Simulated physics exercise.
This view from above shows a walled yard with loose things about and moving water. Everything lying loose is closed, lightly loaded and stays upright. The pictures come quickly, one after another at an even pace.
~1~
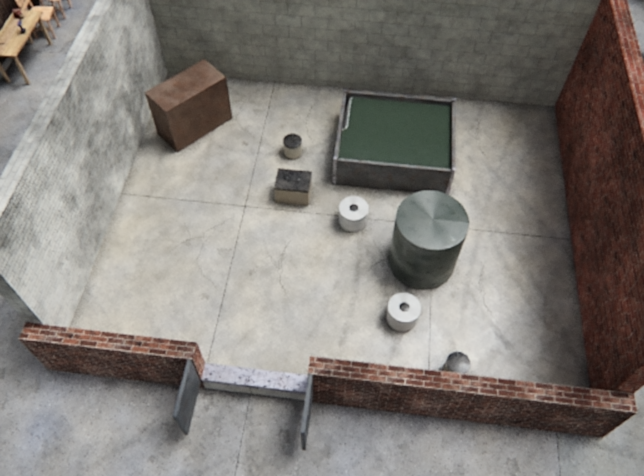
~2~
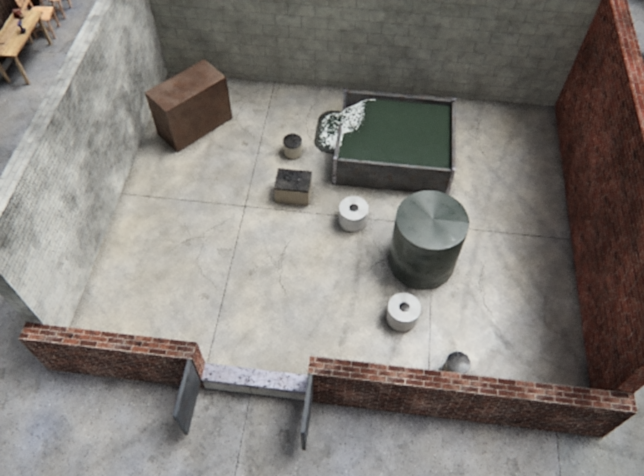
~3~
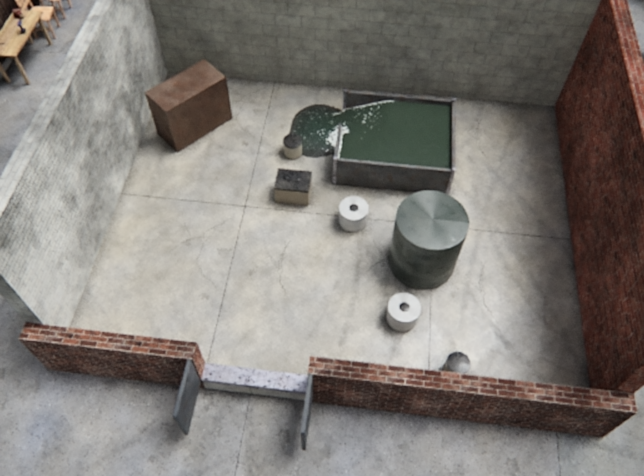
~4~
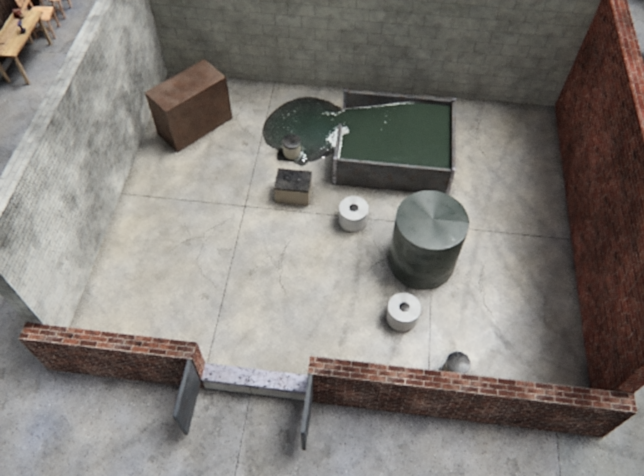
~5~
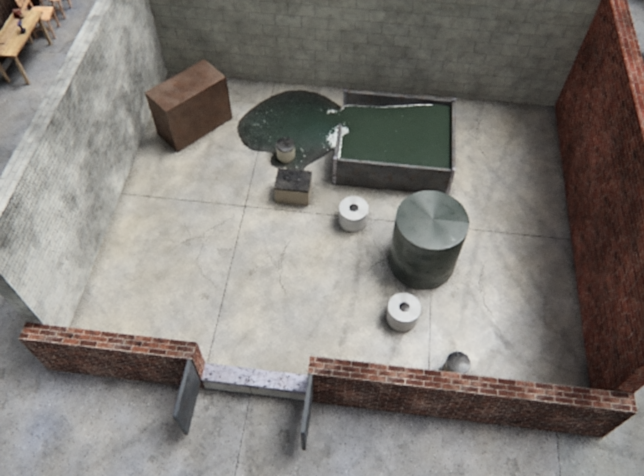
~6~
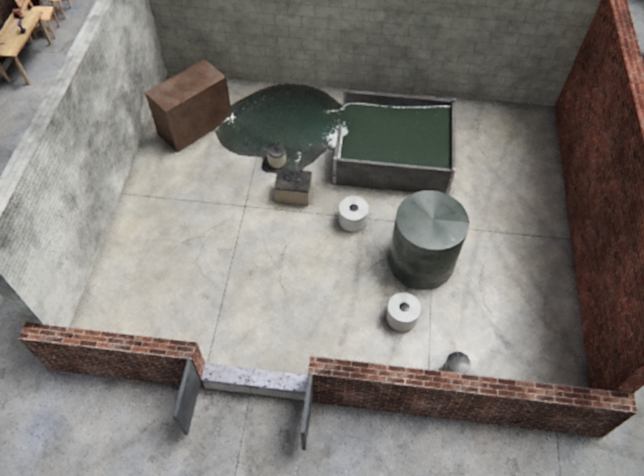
A walled concrete yard, with grey walls, red brick at the right and front, and a gap in the front wall, is seen from high above by a still camera. A brown box stands at the upper left, a green-filled tank at the upper right, and a grey drum, pale tubs, a small pail and a block between. Dark green water pours from the tank's left side, spreads leftward around the pail, and nudges it slightly left.
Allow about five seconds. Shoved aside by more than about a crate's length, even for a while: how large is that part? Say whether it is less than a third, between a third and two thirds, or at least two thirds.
It is less than a third.
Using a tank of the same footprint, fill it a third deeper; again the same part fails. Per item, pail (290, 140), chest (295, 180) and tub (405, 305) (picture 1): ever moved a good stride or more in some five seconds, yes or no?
Per item, in order: Cleared the mark; missed the mark; missed the mark.
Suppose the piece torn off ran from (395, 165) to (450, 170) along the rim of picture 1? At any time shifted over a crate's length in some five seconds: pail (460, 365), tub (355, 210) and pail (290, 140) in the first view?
Outcome by item - displaced that far / displaced that far / short of that distance.
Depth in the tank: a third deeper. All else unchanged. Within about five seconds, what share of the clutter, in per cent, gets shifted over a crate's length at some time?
That comes to 20 % of the lot.
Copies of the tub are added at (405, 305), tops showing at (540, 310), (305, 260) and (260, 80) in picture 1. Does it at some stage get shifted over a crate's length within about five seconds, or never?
Here's how it goes: Never gets far, never gets far, and lastly sent far off.
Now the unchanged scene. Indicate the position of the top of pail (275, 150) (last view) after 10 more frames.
Near (219, 193).
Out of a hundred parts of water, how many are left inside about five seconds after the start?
My answer is close to 100 percent.
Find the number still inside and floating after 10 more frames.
By my reckoning the number comes out at 0.
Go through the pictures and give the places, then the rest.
The first picture shows a pail at (292, 140), on the bottom; a tub at (354, 208), on the bottom; 0 of 5 have shifted.
The second picture shows a pail at (292, 140) rests on the ground; a tub at (354, 208), on the bottom; 0 of 5 have shifted.
The third picture shows a pail at (292, 140) rests on the ground; a tub at (354, 208) rests on the ground; 0 of 5 have shifted.
The fourth picture shows a pail at (292, 141) rests on the ground; a tub at (354, 208) rests on the ground; 0 of 5 have shifted.
The fifth picture shows a pail at (285, 144), on the bottom, close to its start; a tub at (354, 208) rests on the ground; 1 of 5 have shifted.
The sixth picture shows a pail at (276, 149) rests on the ground, a stride from its start; a tub at (354, 208), on the bottom; 1 of 5 have shifted.
A moment on, 1 of 5 are well off their spots; 0 afloat.
Next, 1 of 5 are well off their spots; 0 afloat.
Later, 1 of 5 are well off their spots; 0 afloat.
In the end, 1 of 5 are well off their spots, and 1 have been at some point; 0 afloat.
